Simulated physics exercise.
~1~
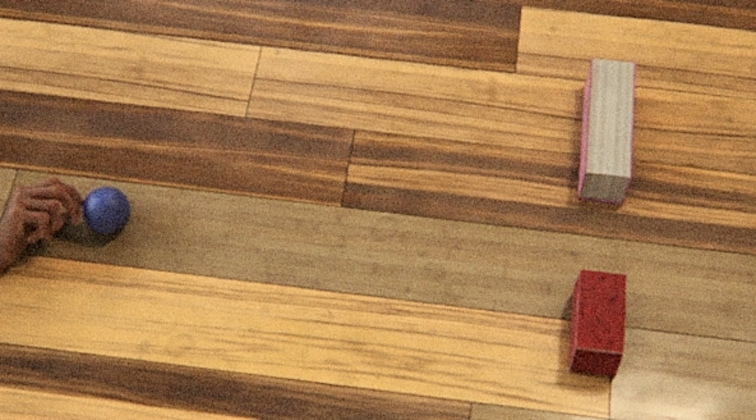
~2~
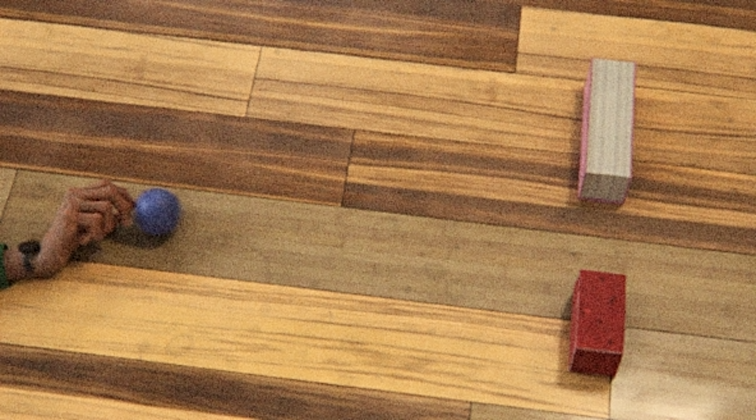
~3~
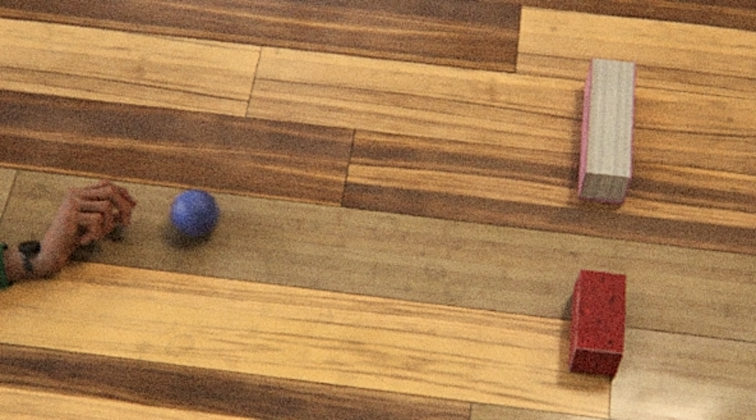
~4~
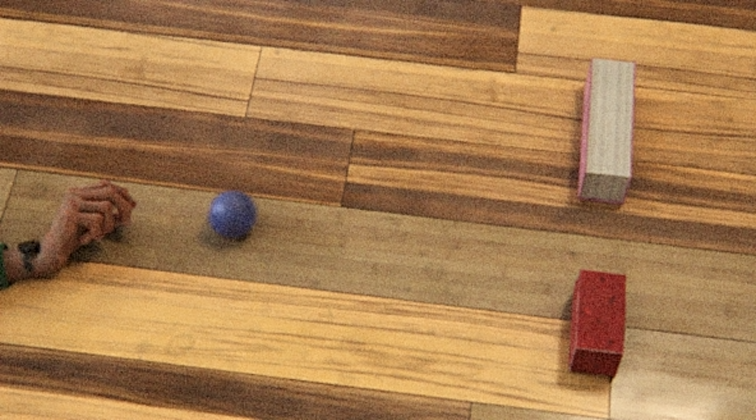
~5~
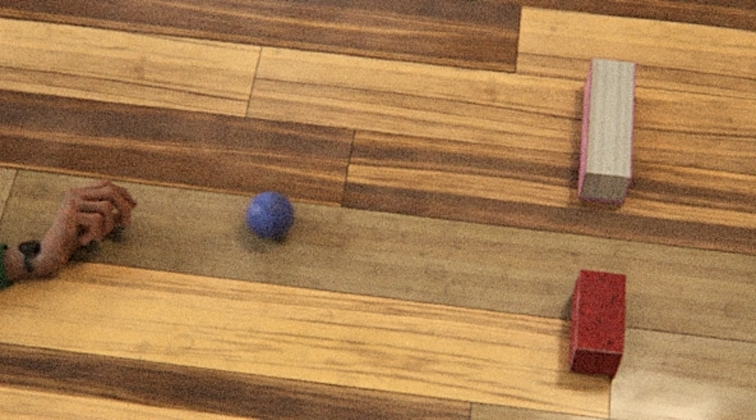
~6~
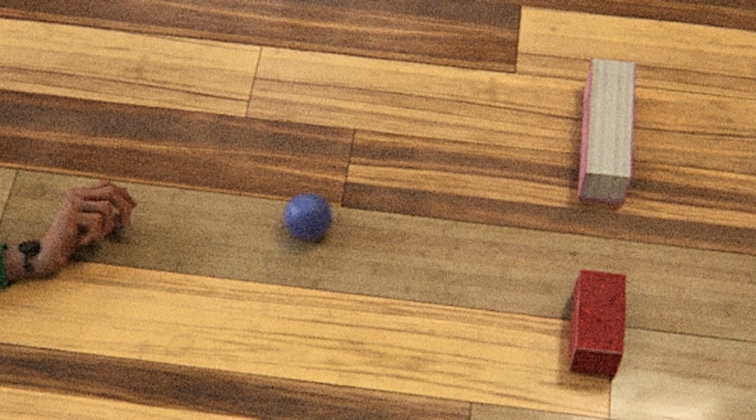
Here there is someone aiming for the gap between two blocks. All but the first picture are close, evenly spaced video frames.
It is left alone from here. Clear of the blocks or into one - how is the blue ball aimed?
It is aimed clear of the blocks.
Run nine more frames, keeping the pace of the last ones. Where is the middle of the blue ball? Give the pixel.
Roughly at pixel (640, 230).
Then, 0.66 s past the last view, blue ball heading on.
Finally, the blue ball passes through its gap.
